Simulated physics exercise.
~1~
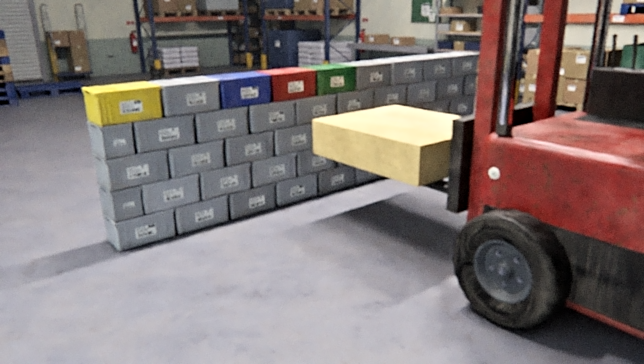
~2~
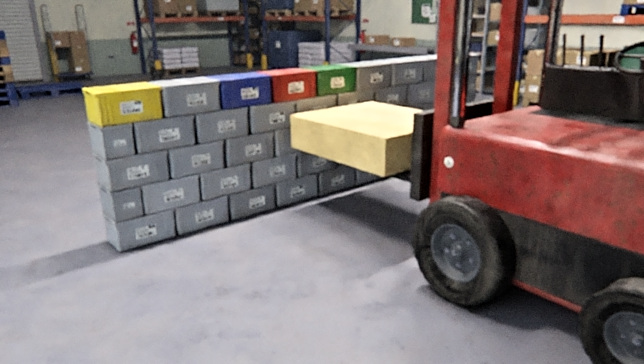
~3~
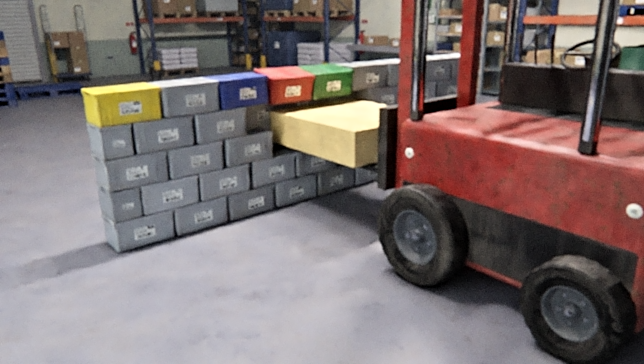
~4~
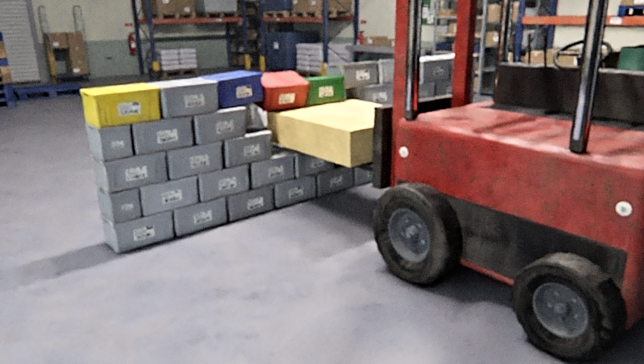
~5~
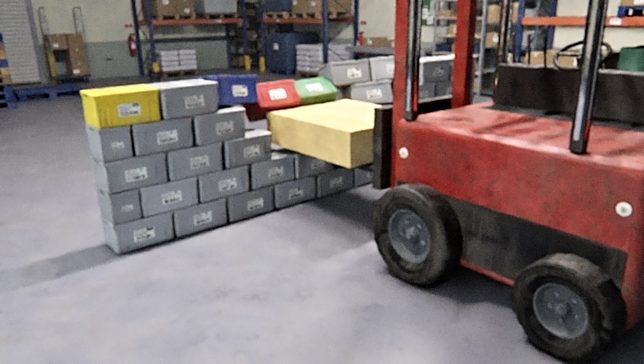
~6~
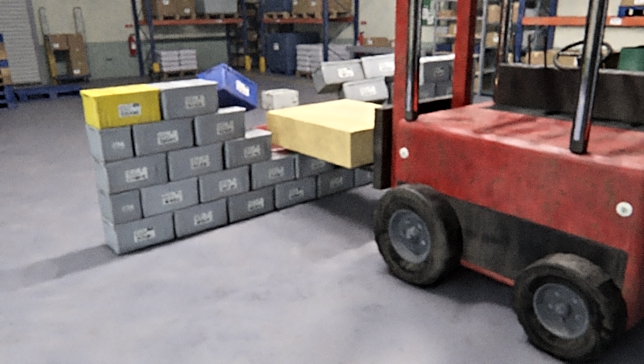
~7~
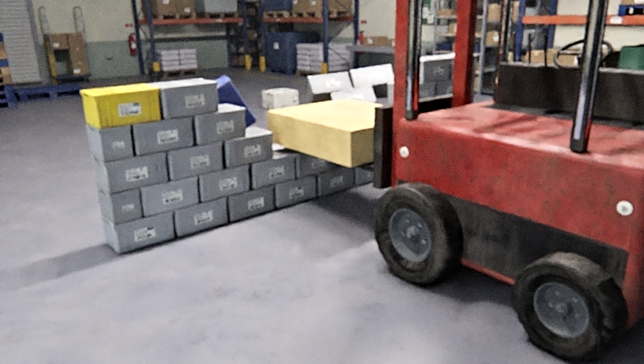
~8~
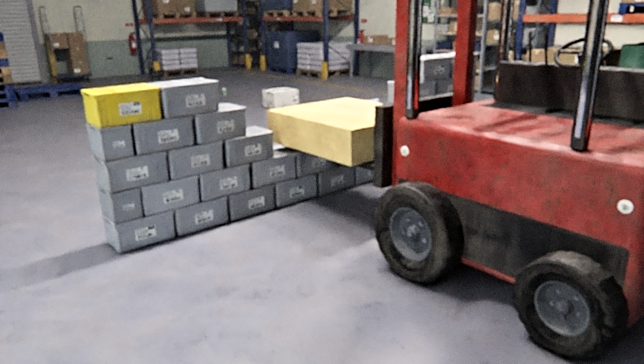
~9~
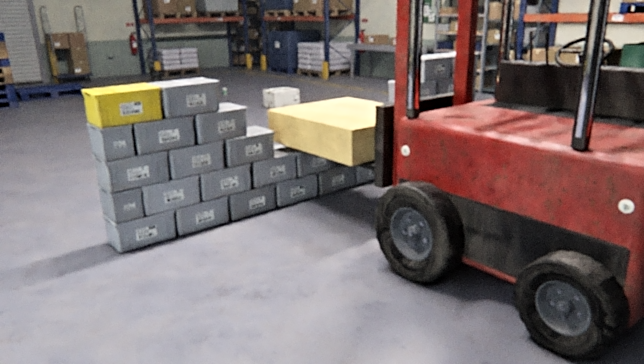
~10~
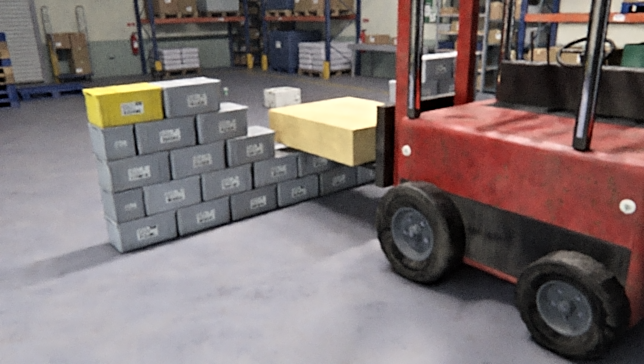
The clip shows a red forklift carrying a pale box leftward into a wall of grey totes; the red, green and blue totes on top tip and drop out of sight behind it, leaving a stepped gap while the yellow tote stays on the left corner and the forklift stands still.
